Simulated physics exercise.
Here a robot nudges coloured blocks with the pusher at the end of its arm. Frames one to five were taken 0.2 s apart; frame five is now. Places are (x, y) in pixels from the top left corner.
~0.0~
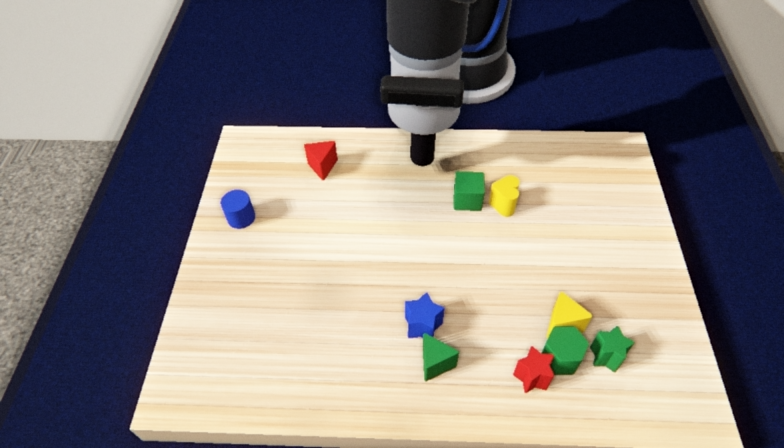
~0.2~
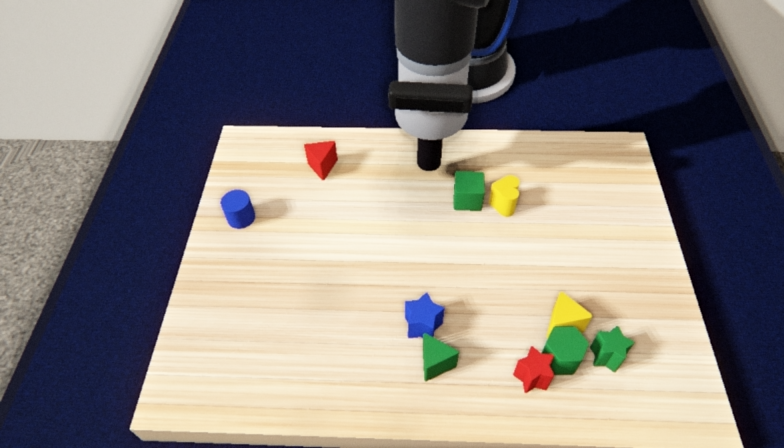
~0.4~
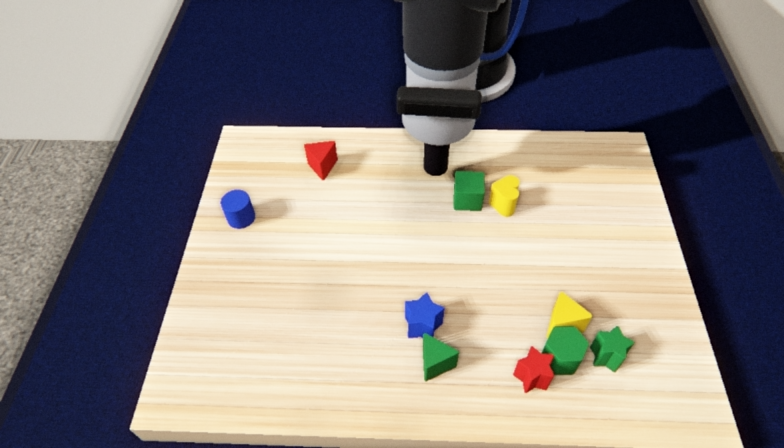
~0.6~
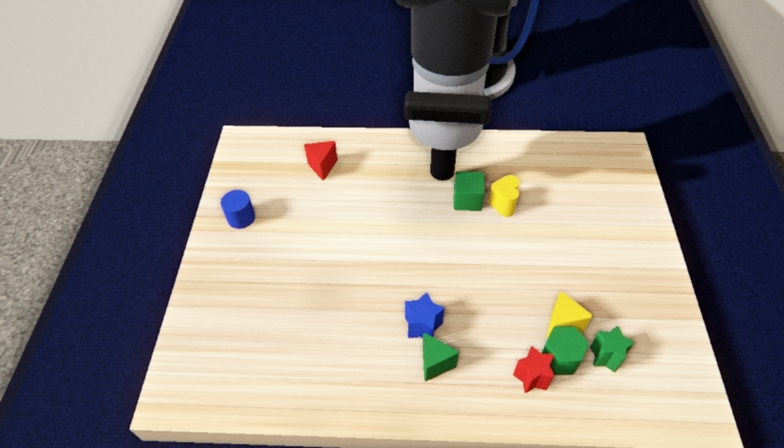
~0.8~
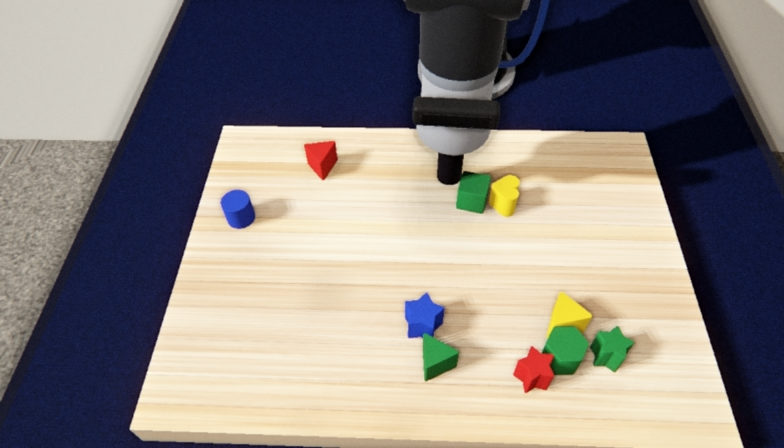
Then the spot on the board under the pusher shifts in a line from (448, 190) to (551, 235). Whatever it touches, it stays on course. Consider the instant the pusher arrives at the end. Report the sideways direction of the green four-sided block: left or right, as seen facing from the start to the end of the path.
It's set to shift right.
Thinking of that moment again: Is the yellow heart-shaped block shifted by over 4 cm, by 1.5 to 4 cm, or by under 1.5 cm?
Of the three bands, it's over 4 cm.
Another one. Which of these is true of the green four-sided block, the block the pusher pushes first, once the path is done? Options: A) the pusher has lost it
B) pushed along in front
B (pushed along in front)
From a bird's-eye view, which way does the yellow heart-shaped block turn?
Looking down: Anticlockwise.
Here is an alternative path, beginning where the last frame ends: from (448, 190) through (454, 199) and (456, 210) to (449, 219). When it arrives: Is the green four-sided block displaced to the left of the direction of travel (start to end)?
That would be a yes.
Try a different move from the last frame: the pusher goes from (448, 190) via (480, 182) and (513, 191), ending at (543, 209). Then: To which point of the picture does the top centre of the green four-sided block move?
Top centre: (495, 188).
On the path given first. One third of the way, pusher (483, 192); green four-sided block (508, 201), turned 20° clockwise; yellow heart-shaped block (538, 195), turned 70° anticlockwise.
Two thirds of the way, pusher (520, 208); green four-sided block (542, 220), turned 30° clockwise; yellow heart-shaped block (548, 198), turned 105° anticlockwise.
At the end, pusher (556, 222); green four-sided block (572, 240), turned 65° clockwise; yellow heart-shaped block (557, 196), turned 115° anticlockwise.
